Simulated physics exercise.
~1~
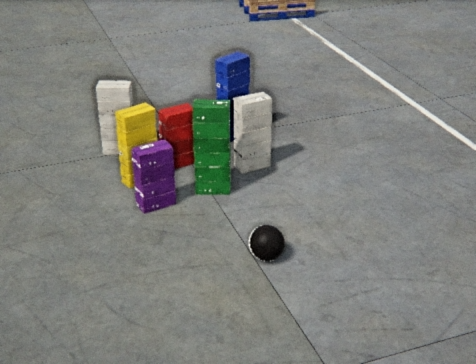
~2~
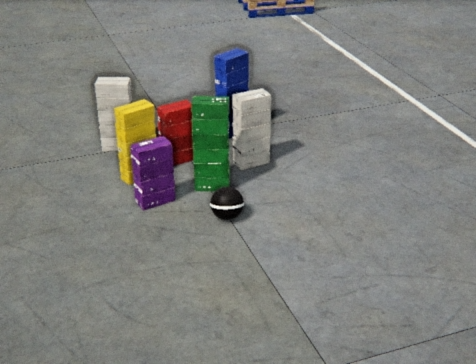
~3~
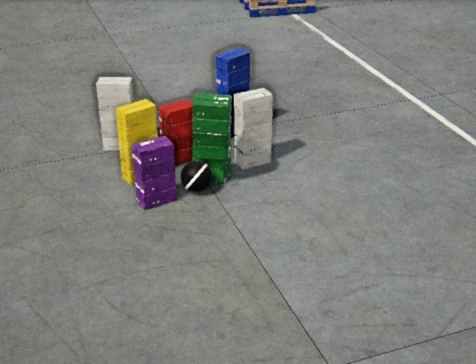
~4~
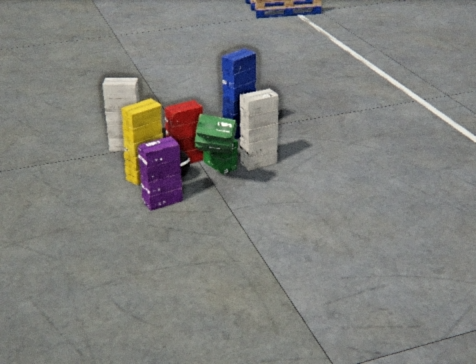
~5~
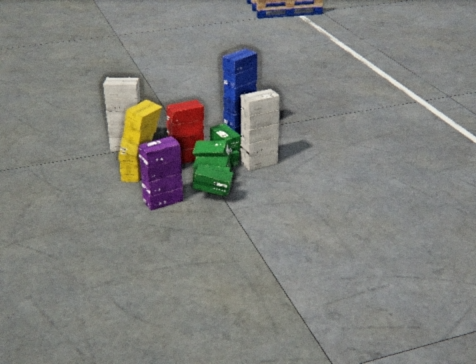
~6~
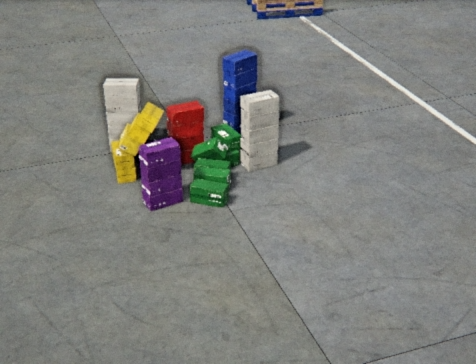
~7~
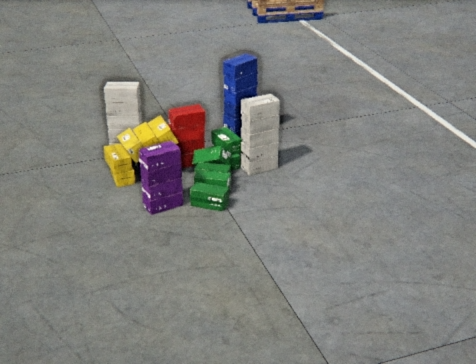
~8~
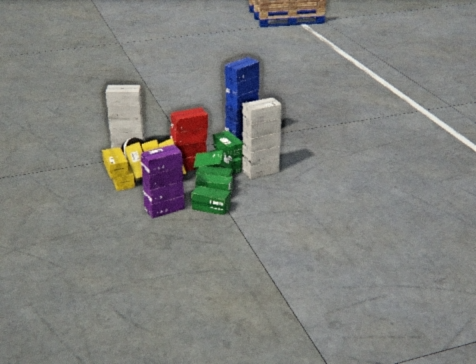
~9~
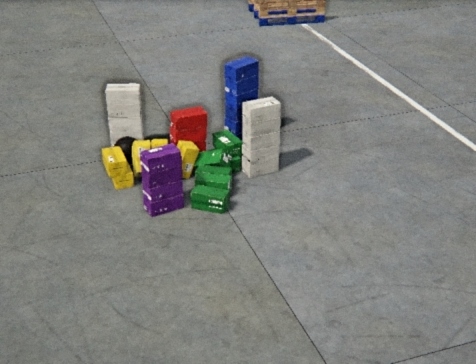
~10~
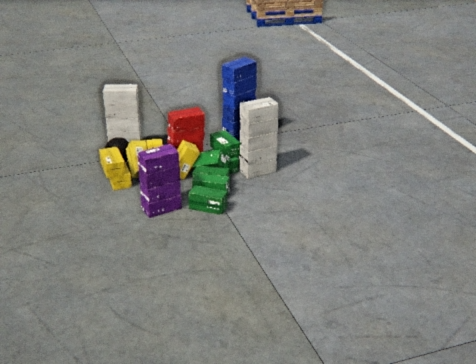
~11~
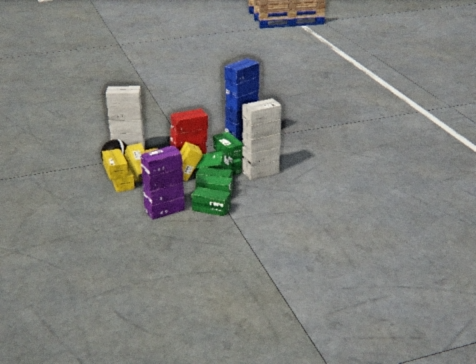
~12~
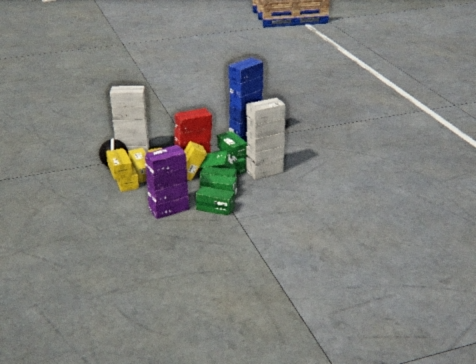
At first, seven towers of coloured parcels stand close together on a grey floor while a black ball with a pale stripe rolls toward them, moving left and away from the viewer. It slips in beside the purple tower and strikes the green one, whose upper part drops and topples toward the viewer, spilling parcels onto the floor. The ball carries on behind the purple tower, and the yellow tower leans right and collapses. The ball then creeps left behind the fallen yellow parcels. Finally, green and yellow lie tumbled, while the red, blue, purple and two white towers still stand.
